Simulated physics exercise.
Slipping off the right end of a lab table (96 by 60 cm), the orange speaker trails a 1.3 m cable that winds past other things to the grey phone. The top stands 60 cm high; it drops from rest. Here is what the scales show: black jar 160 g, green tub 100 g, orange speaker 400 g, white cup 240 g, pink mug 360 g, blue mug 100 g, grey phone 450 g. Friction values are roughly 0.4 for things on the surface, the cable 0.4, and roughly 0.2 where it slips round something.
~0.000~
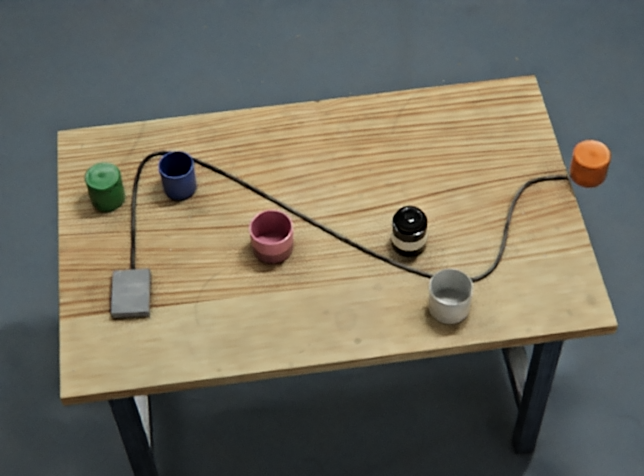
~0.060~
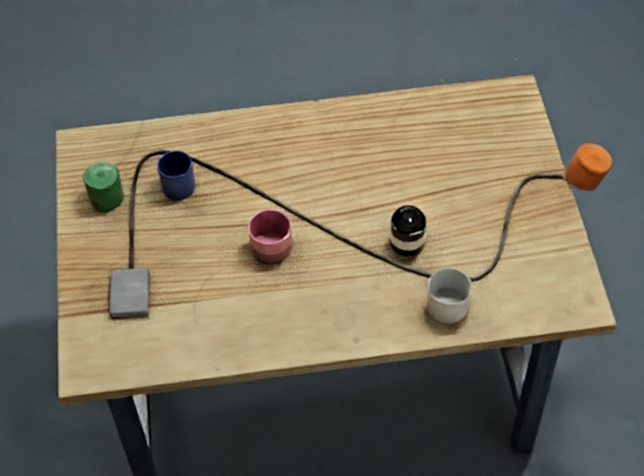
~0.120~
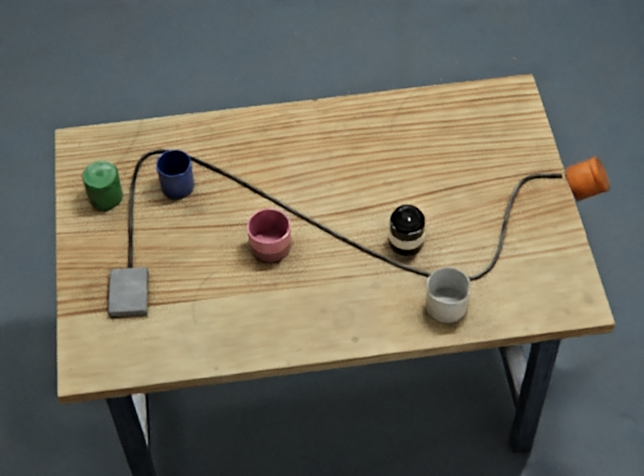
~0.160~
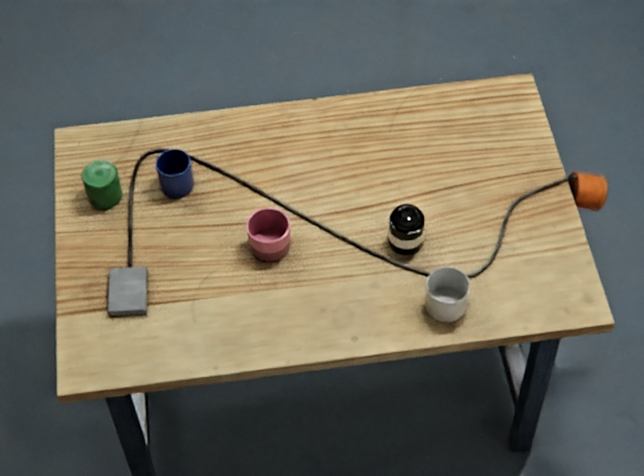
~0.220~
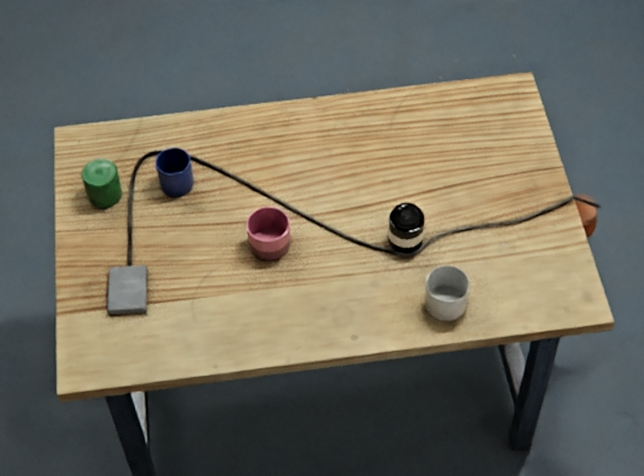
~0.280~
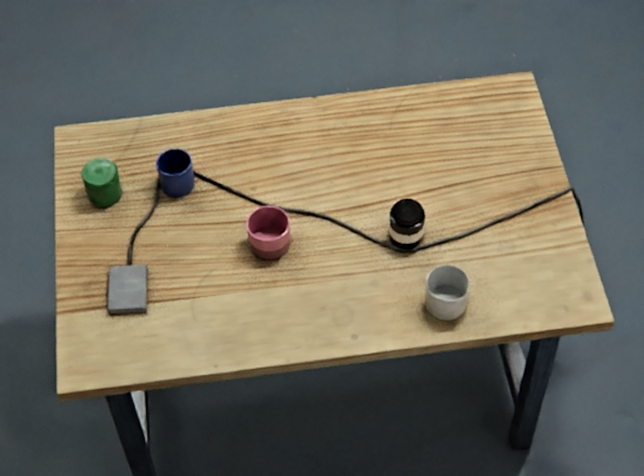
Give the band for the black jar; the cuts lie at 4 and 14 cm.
It covers some ground.
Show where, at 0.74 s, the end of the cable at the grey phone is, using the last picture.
Close to (161, 267) in the last picture.
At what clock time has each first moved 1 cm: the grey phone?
For the grey phone, 0.50 seconds.
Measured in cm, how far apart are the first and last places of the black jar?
For the black jar, I'd say close to 10 cm.
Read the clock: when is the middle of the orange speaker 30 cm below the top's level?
At about 0.32 s.
At 0.5 s, the cable's tail end at (152, 266); black jar 9 cm off its start, blue mug 31 cm off its start, orange speaker over the edge.
At 0.7 s, the cable's tail end at (161, 267); black jar 11 cm off its start, blue mug 50 cm off its start, orange speaker over the edge.
At 1.0 s, the cable's tail end at (161, 267); black jar 11 cm off its start at (415, 167), blue mug over the edge, orange speaker over the edge.
At 1.2 s, the cable's tail end at (161, 267); black jar 11 cm off its start, blue mug over the edge, orange speaker over the edge.
At 2.4 s, the cable's tail end at (161, 267); black jar 11 cm off its start at (415, 167), blue mug over the edge, orange speaker over the edge, grey phone 3 cm off its start at (143, 283).
